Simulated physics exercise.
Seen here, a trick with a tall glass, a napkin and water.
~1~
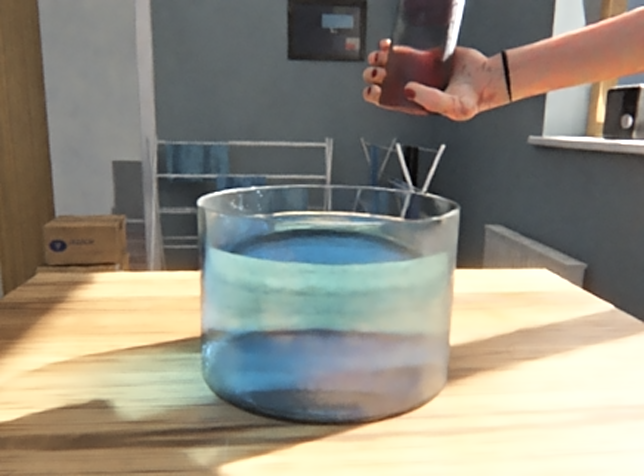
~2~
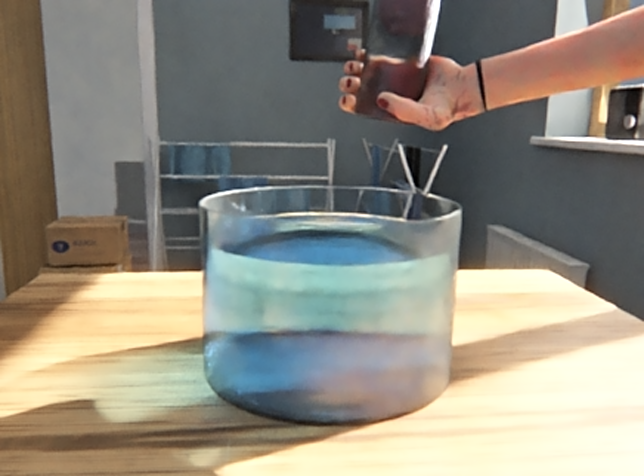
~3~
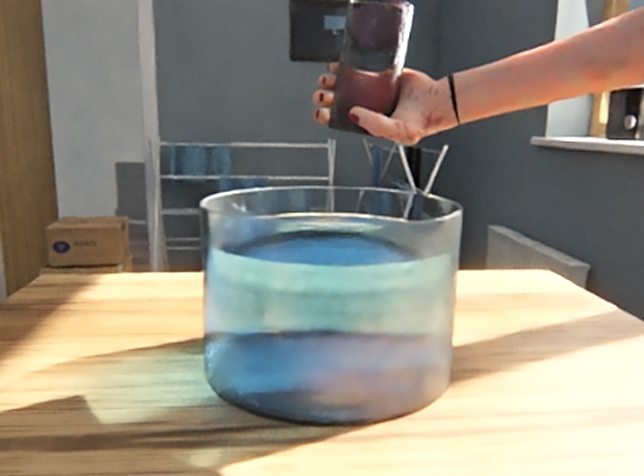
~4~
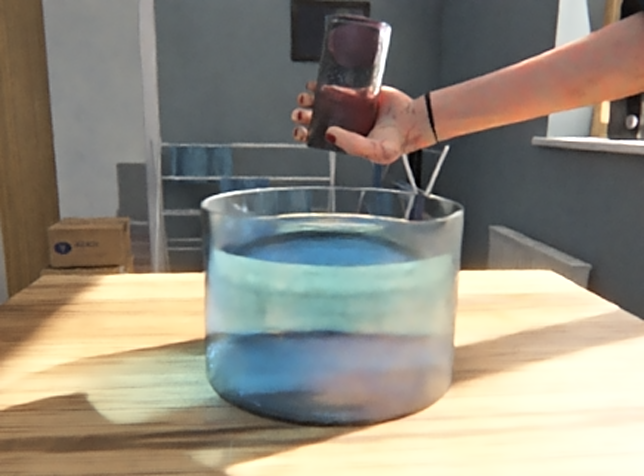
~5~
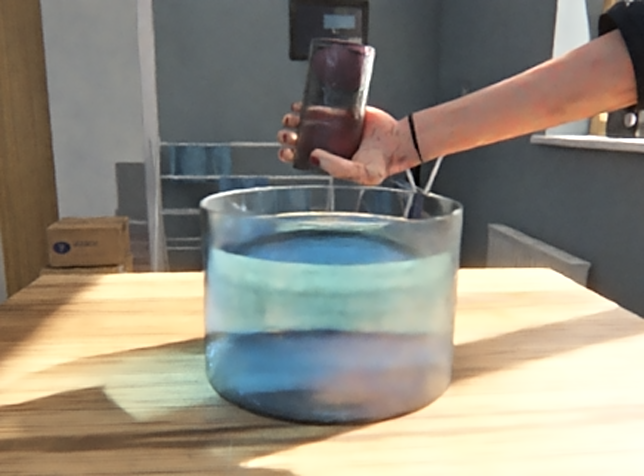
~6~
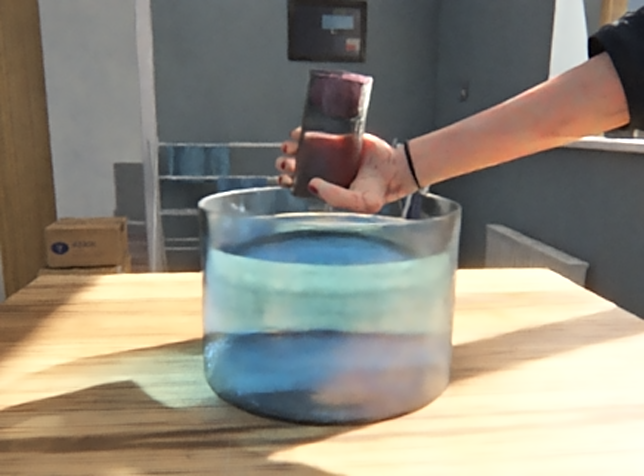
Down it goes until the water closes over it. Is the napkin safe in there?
The napkin stays dry.
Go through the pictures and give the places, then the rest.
The first picture shows tall glass (421, 50) mouth down; above the clear tub.
The second picture shows tall glass (396, 59) mouth down; napkin (406, 10); coming down.
The third picture shows tall glass (370, 73) mouth down; lower.
The fourth picture shows tall glass (348, 92) mouth down; napkin (356, 43); lower still.
The fifth picture shows tall glass (333, 113) mouth down; close to the surface.
The sixth picture shows tall glass (331, 141) mouth down; napkin (338, 94); just over the surface.
Soon after, the tall glass enters the water.
Later, air is trapped inside and holds the level down.
In the end, the tall glass is under, still full of air, and the napkin is dry.
